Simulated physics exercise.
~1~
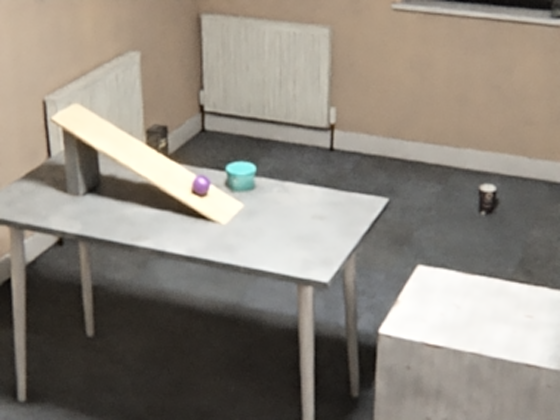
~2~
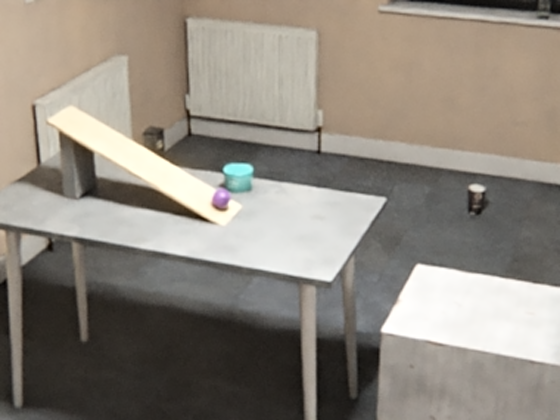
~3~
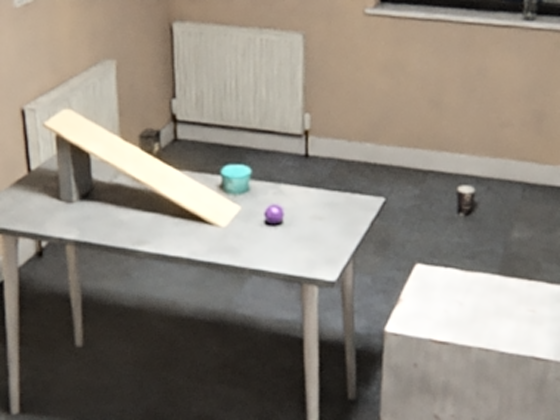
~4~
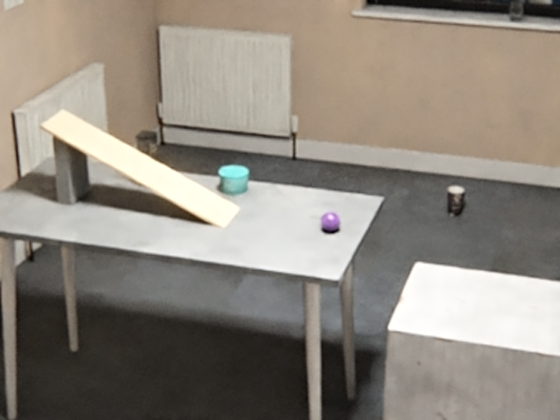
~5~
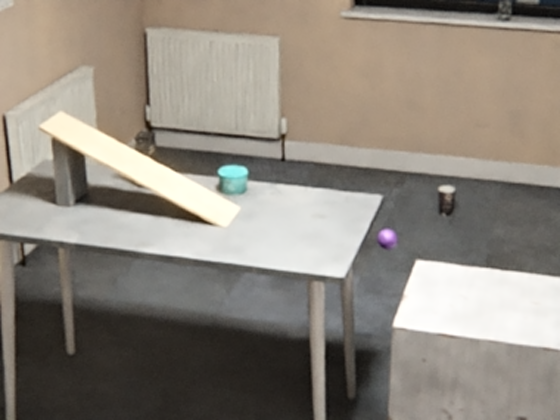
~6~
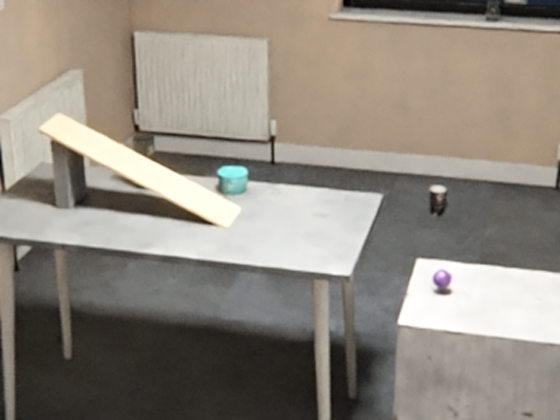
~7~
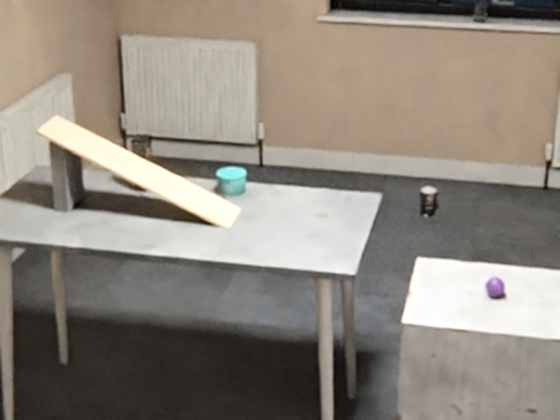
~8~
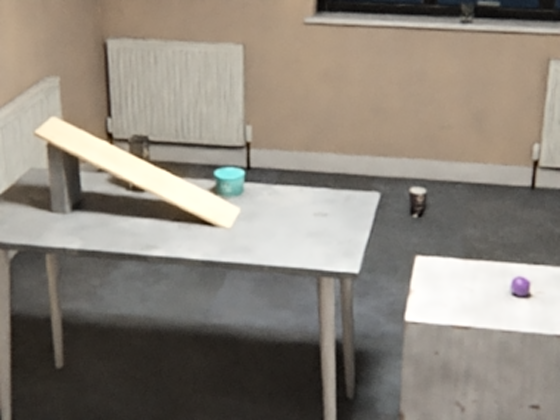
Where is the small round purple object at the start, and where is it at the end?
At the start it is on the lower part of the wooden ramp on the grey table. By the end it is on top of the lower white-topped block to the right, across the gap.
